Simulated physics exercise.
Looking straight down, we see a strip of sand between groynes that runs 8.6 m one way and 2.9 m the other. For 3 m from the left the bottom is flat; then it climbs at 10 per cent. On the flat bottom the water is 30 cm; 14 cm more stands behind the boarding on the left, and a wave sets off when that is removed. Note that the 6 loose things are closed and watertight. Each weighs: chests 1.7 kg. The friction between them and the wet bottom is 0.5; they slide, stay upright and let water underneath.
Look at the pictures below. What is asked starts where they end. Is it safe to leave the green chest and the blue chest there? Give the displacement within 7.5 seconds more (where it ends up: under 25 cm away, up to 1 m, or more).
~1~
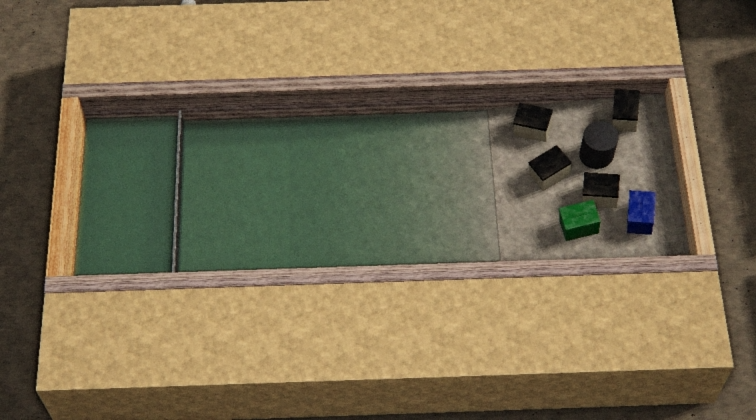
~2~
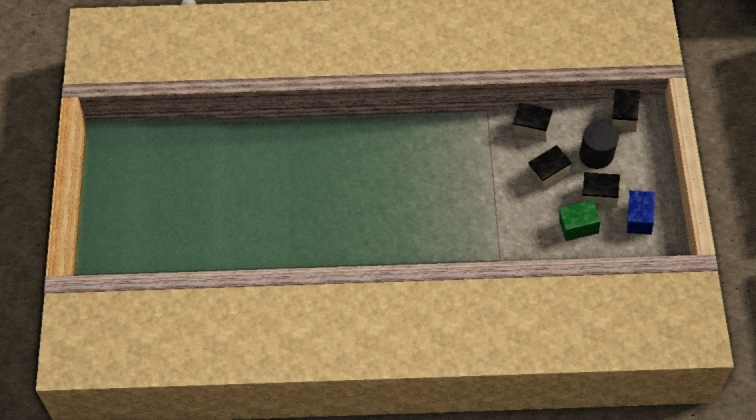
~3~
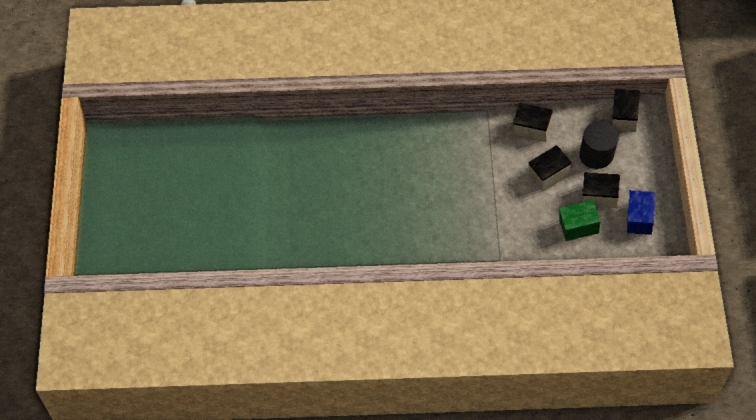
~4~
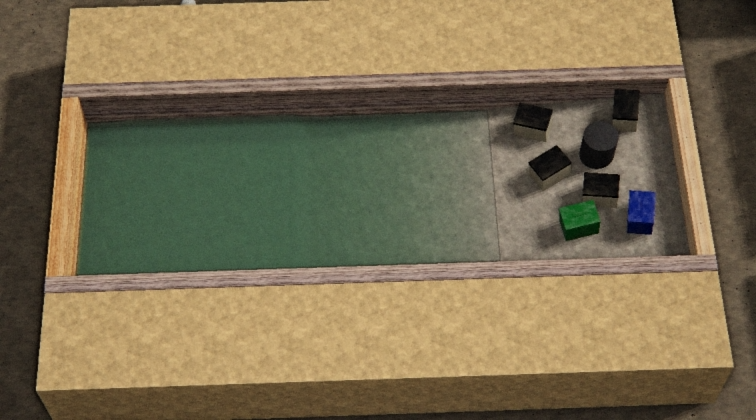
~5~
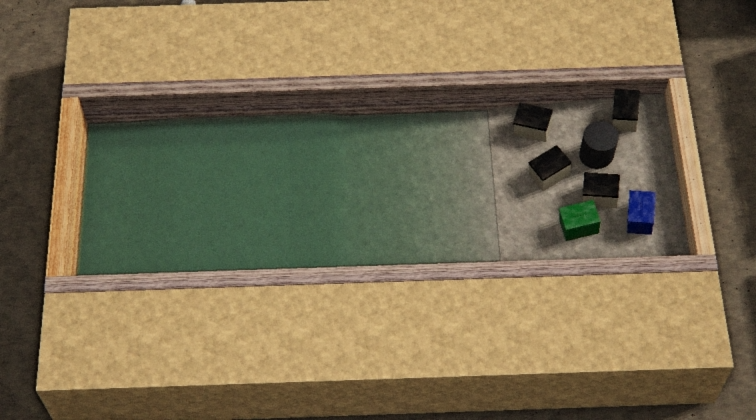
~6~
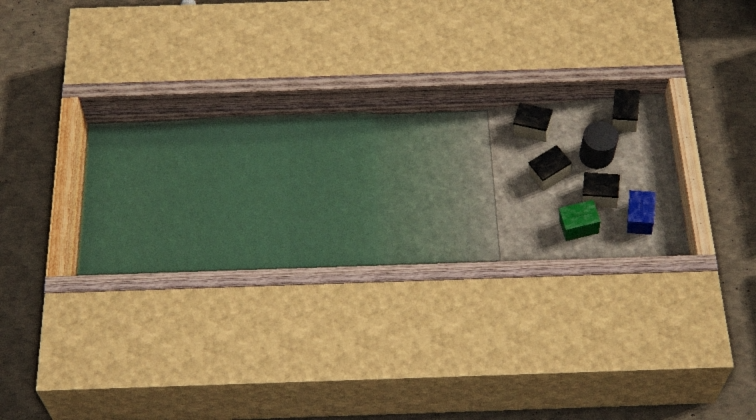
The green chest drifts a long way while the blue chest hardly moves.
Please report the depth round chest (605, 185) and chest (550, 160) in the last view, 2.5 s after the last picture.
I'd put it at 1 cm and 3 cm respectively.
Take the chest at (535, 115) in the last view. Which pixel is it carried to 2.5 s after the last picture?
Near (561, 112).
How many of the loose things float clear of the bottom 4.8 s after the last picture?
Tally: 4 of them.
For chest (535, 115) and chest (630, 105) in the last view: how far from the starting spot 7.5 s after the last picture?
Respectively 200 and 0 cm.
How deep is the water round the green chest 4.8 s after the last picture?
Somewhere close to 3 cm.
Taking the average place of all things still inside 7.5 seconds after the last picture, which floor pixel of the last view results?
Roughly at (484, 184).
Then, 0.6 s after the last picture the green chest is near (582, 215), 0.0 m from its start, aground; the blue chest is near (644, 206), 0.0 m from its start, aground; 0 afloat.
Then, 2.5 s after the last picture the green chest is near (587, 214), 0.1 m from its start, aground; the blue chest is near (644, 206), 0.0 m from its start, aground; 2 afloat.
Then, 4.8 s after the last picture the green chest is near (513, 220), 1.0 m from its start, afloat; the blue chest is near (644, 206), 0.0 m from its start, aground; 4 afloat.
Then, 7.5 s after the last picture the green chest is near (393, 216), 2.6 m from its start, afloat; the blue chest is near (644, 206), 0.0 m from its start, aground; 4 afloat.
